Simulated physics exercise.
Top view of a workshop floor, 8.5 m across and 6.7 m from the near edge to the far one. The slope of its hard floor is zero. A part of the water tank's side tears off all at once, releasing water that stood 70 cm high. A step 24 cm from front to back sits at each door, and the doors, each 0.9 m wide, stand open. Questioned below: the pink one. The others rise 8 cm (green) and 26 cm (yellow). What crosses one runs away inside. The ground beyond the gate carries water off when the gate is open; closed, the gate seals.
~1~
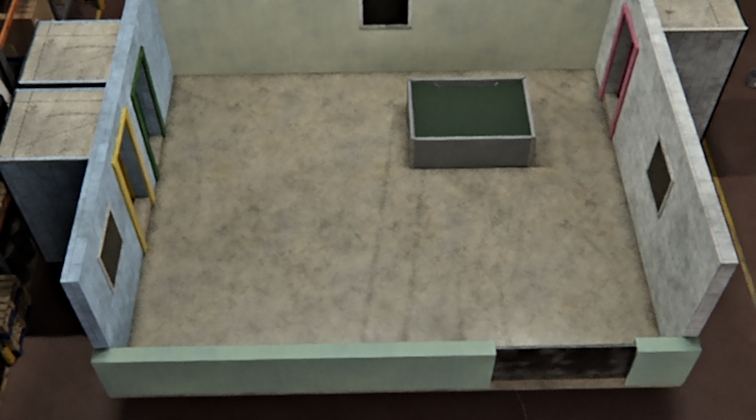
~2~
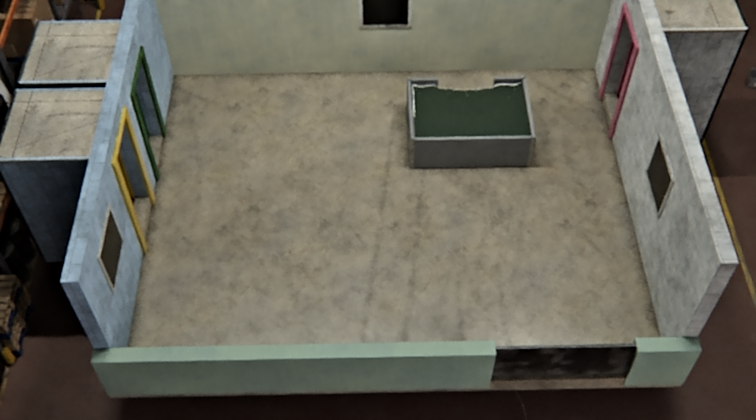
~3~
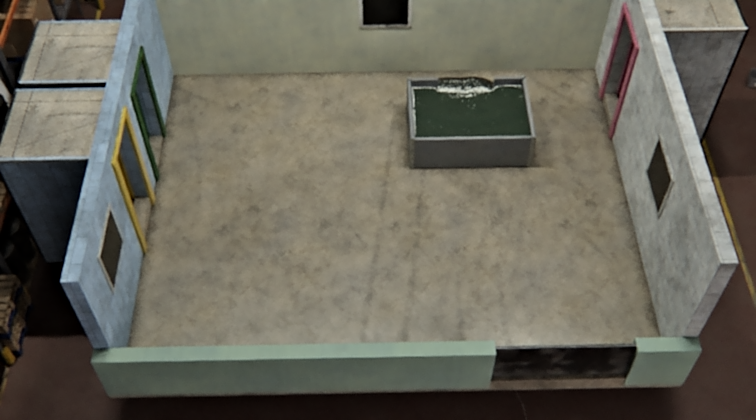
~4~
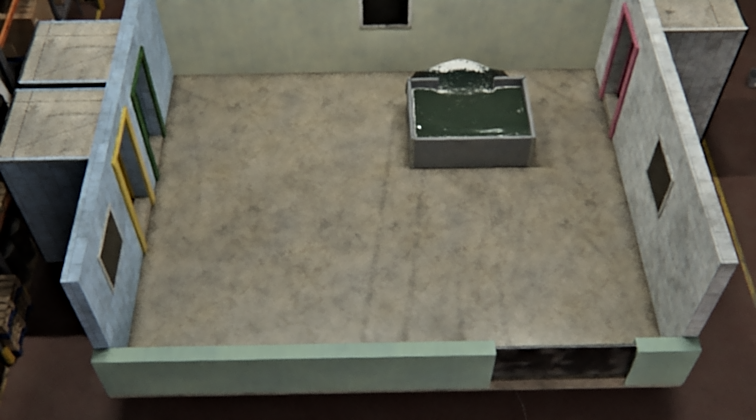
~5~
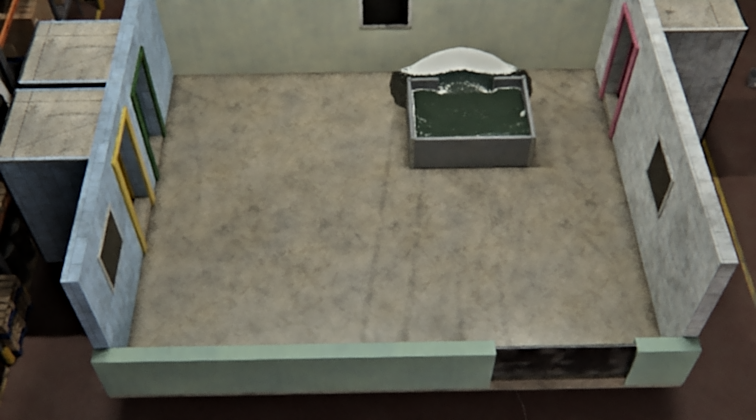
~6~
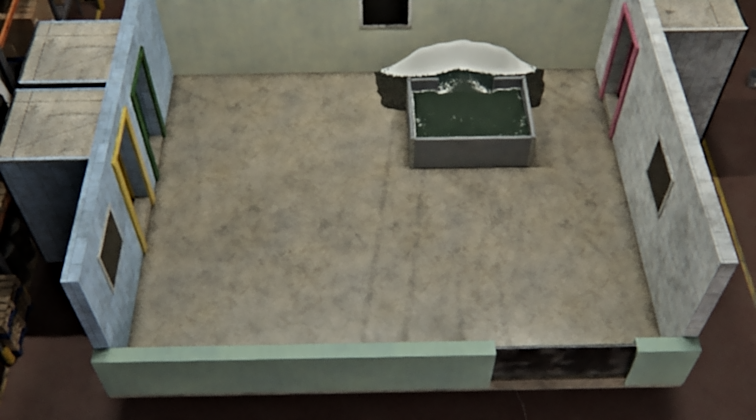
At the start, a grey tank of dark green water sits still near the back wall of a workshop floor. Its far side gives way, and water churns out through the gap, then rises behind the tank in a white-topped mound that spreads to the left and right.
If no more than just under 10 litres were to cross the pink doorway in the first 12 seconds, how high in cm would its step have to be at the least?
It would need to be about 17 cm high.
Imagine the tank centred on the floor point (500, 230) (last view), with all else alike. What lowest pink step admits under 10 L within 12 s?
11.5 cm or thereabouts.
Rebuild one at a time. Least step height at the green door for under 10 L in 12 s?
Roughly 8.5 cm at green.
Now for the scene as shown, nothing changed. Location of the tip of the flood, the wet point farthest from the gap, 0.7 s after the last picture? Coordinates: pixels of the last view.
Around pixel (291, 74).
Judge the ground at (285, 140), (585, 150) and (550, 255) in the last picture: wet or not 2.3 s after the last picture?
Spot one awash, spot two awash, spot three bone dry.
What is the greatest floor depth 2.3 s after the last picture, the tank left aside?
Around 28 centimetres.
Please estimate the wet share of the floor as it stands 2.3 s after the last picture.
Around 40 per cent of the floor.
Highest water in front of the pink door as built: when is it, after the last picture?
It peaks at about 1.8 s.
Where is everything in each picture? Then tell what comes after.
The water tank at (469, 110) is whole and still, 70 cm deep; the pink door at (617, 78) is dry, in the first frame.
The front is at a hidden place, 0.3 m from the gap on the far side; 0.3 m2 of floor is wet, 70 cm left at the back, in the second frame.
The front is at (447, 80), 0.8 m from the gap on the far side; 1.0 m2 of floor is wet, 68 cm left at the back, in the third frame.
The gap is on the far side, the front 1.1 m out at (422, 72); the back of the water tank holds 61 cm, in the fourth frame.
The gap is on the far side, the front 1.3 m out at (398, 72); the back of the water tank holds 60 cm, in the fifth frame.
The front is at (380, 73), 1.5 m from the gap on the far side; 2.6 m2 of floor is wet, 56 cm left at the back; 1.6 m in a straight line remain to the pink door at (617, 78), in the sixth frame.
Then, 0.7 s after the last picture water covers 10 % of the floor, deepest (48 cm) near (461, 71); it has not reached the pink door.
Then, 2.3 s after the last picture water covers 40 % of the floor, deepest (28 cm) near (461, 78); 17 cm at the pink door, 5 litres in over its 18 cm step.
Then, 11.3 s after the last picture water covers 90 % of the floor, deepest (7 cm) near (356, 369); 4 cm at the pink door, 7 litres in over its 18 cm step.
At the pink door as built, the water peaked near 20 cm, 1.7 s after the last picture.
With a step of 15.5 cm, 15 litres would have come in within the 12 s; with 21 cm, 2 litres. So under 10 litres takes about 17 cm.
